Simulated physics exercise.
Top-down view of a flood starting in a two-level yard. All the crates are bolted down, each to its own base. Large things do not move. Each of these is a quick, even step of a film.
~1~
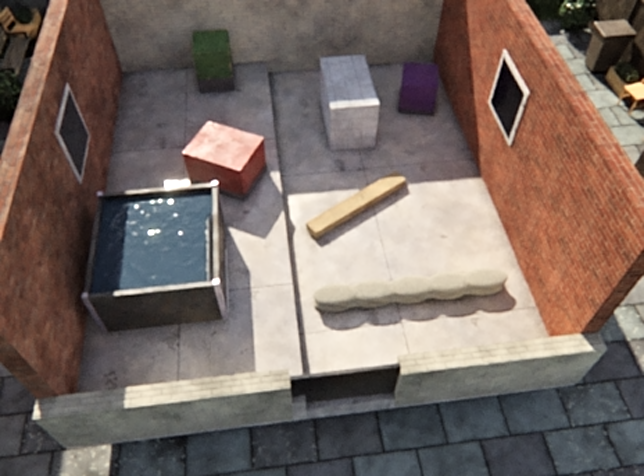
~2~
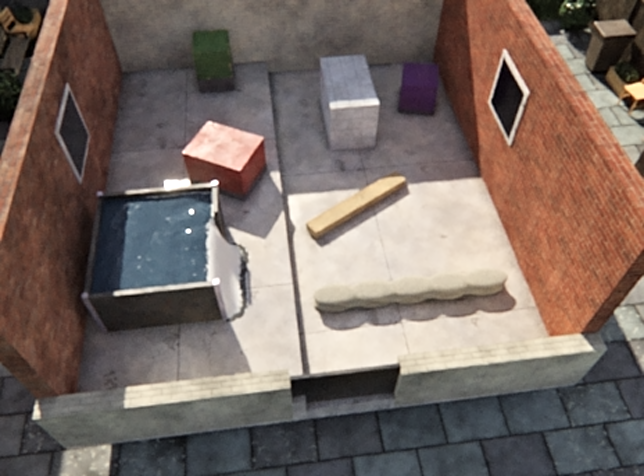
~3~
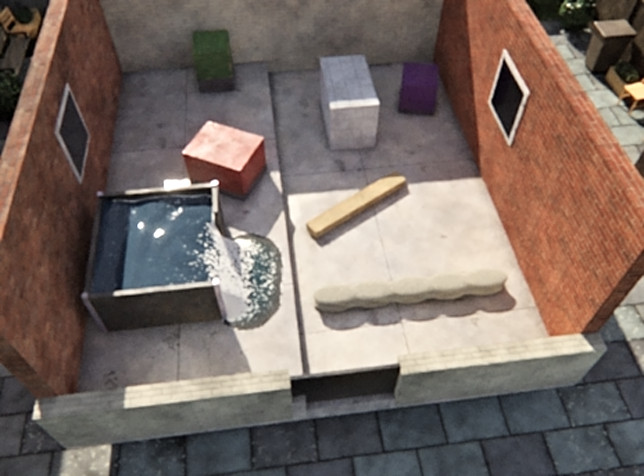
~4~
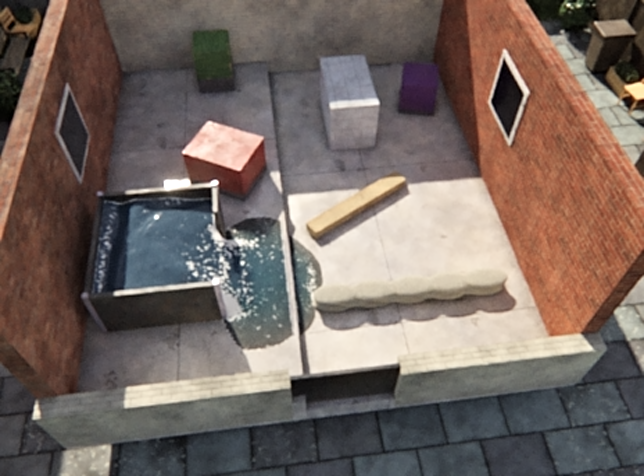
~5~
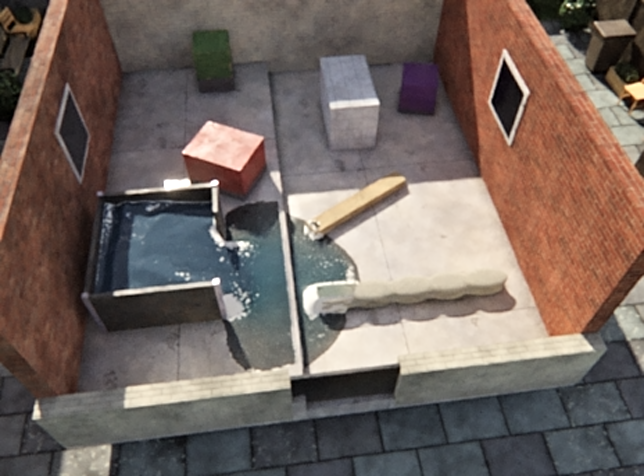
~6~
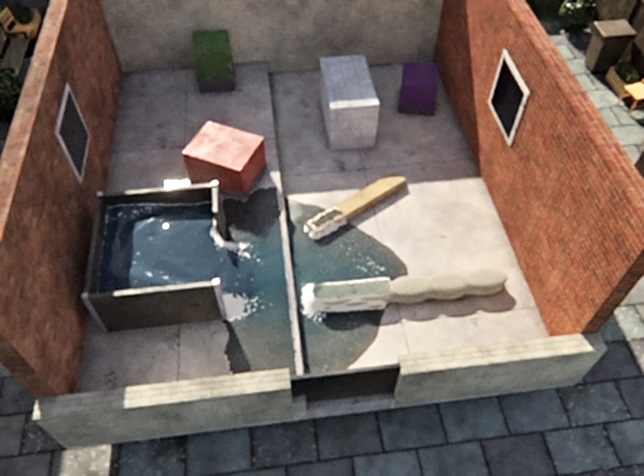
The video shows a walled yard with colored blocks, a plank and a low bumpy barrier, where water bursts from the right side of a tank at left and spreads rightward across the floor, flowing around the plank and barrier.
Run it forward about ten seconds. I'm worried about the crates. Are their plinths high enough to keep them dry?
Well, the red crate will stay dry, the green crate will stay dry, the purple crate will get wet.
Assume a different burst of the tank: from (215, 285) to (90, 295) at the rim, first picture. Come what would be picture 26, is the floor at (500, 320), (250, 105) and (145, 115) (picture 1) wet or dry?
One by one, they turn out drenched, not soaked and drenched.
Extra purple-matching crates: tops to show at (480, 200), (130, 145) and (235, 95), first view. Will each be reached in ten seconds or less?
Going in order, the first crate gets reached, the second remains untouched, while the third remains untouched.
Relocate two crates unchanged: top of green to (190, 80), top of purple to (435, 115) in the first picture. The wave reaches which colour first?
My pick is the one in purple.
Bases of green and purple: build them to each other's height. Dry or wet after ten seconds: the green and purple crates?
First the green crate: It avoids the flood; then the purple crate: It avoids the flood.
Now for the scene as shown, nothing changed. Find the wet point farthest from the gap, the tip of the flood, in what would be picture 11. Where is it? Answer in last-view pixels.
Best guess: Near (497, 216).
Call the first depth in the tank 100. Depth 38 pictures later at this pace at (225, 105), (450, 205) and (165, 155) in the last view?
Approx. values, in order: 0 %, 12 %, 0 %.
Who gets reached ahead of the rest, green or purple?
That one is the crate marked purple.
A moment on, water covers 30 % of the floor; the red crate water round its plinth, the green crate not reached, the purple crate not reached.
Next, water covers 40 % of the floor; the red crate water round its plinth, the green crate not reached, the purple crate not reached.
Then, water covers 45 % of the floor; the red crate water round its plinth, the green crate not reached, the purple crate water round its plinth.
Later, water covers 60 % of the floor; the red crate water round its plinth, the green crate not reached, the purple crate water round its plinth.
In the end, water covers 60 % of the floor; the red crate stayed above the water, the green crate stayed above the water, the purple crate was topped.
